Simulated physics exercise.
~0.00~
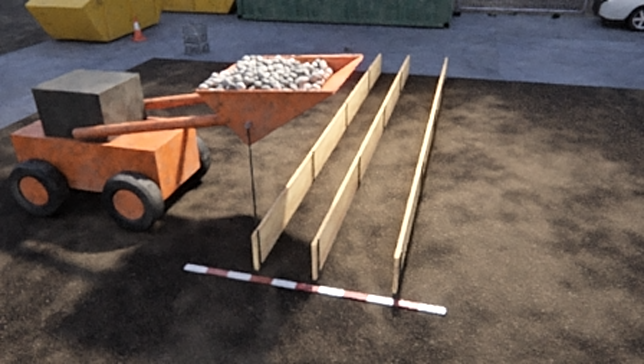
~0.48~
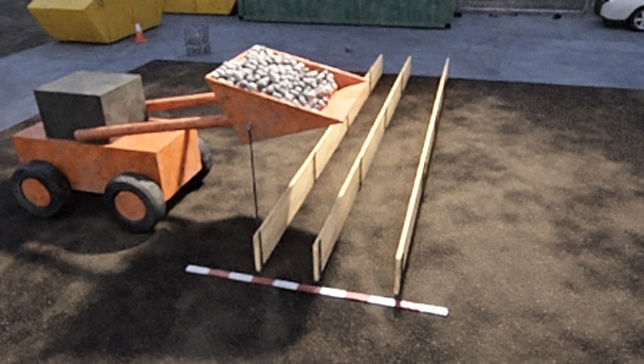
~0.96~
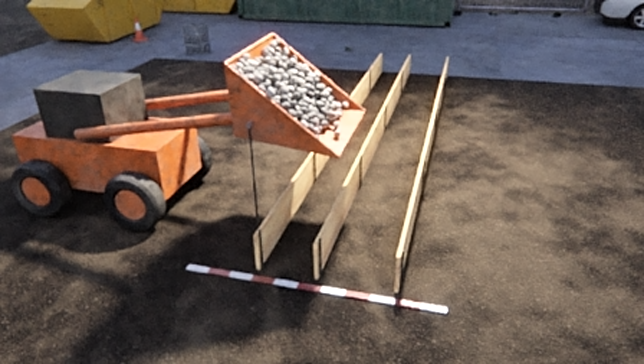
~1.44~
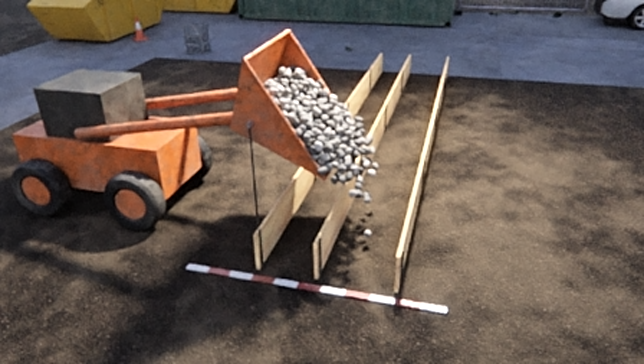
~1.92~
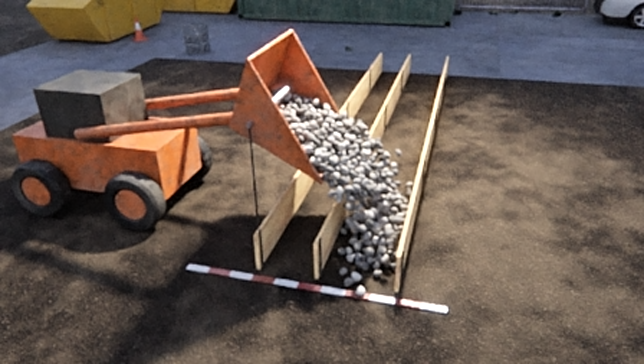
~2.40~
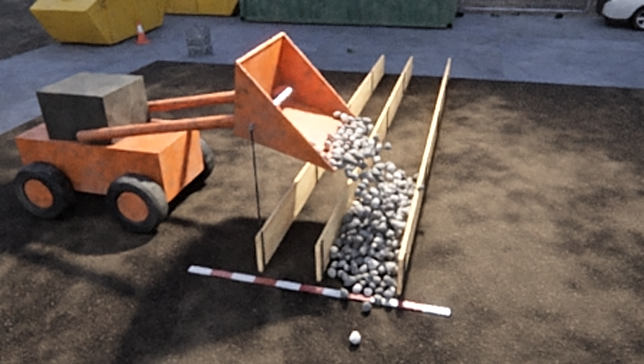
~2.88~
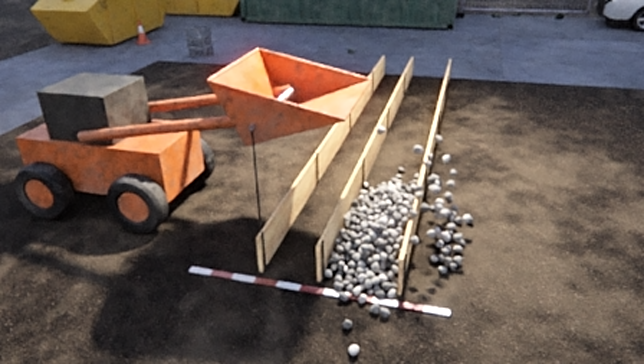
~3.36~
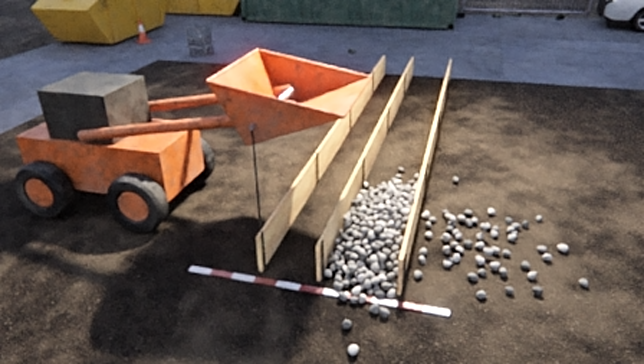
An orange loader tips pale stones between two boards, and some scatter beyond the right board.
